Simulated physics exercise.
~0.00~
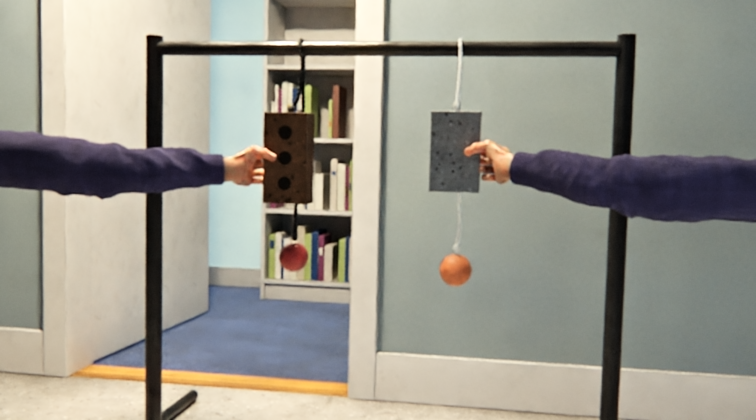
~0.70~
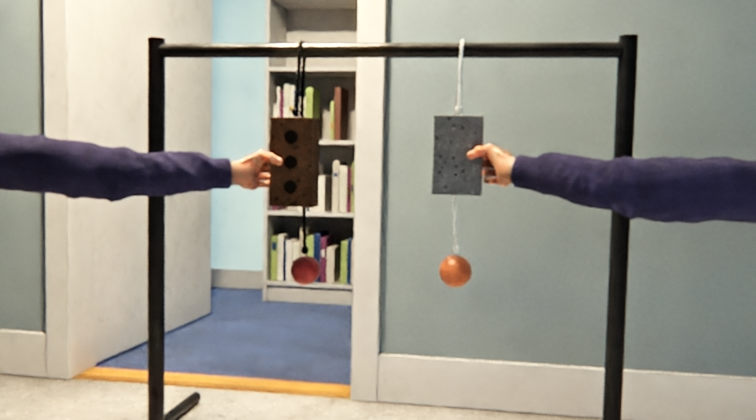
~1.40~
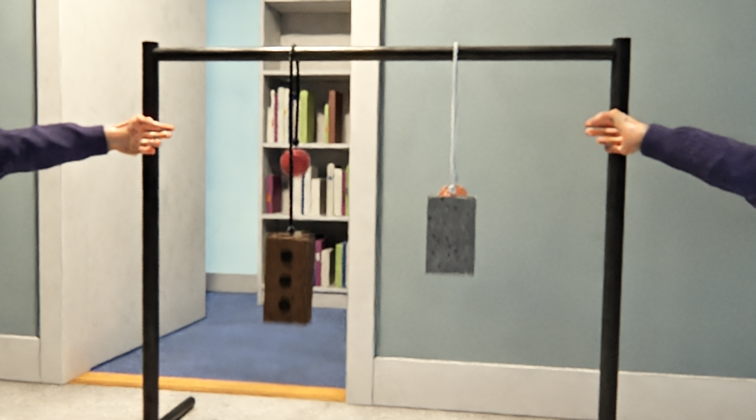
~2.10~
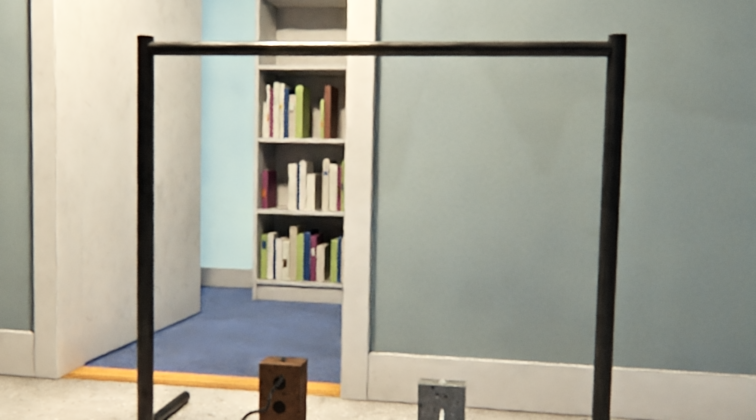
A dark brown brick and a grey paver hang by cords from a black bar, each steadied by a hand reaching in from the side, with a red ball dangling below the brick and an orange one below the paver. The red ball shifts slightly right and down while the hands keep hold. Then both hands let go and draw back, and the brick and paver drop as the balls rise on their cords. The bar is left bare, and the brick and paver end up on the floor beneath it.
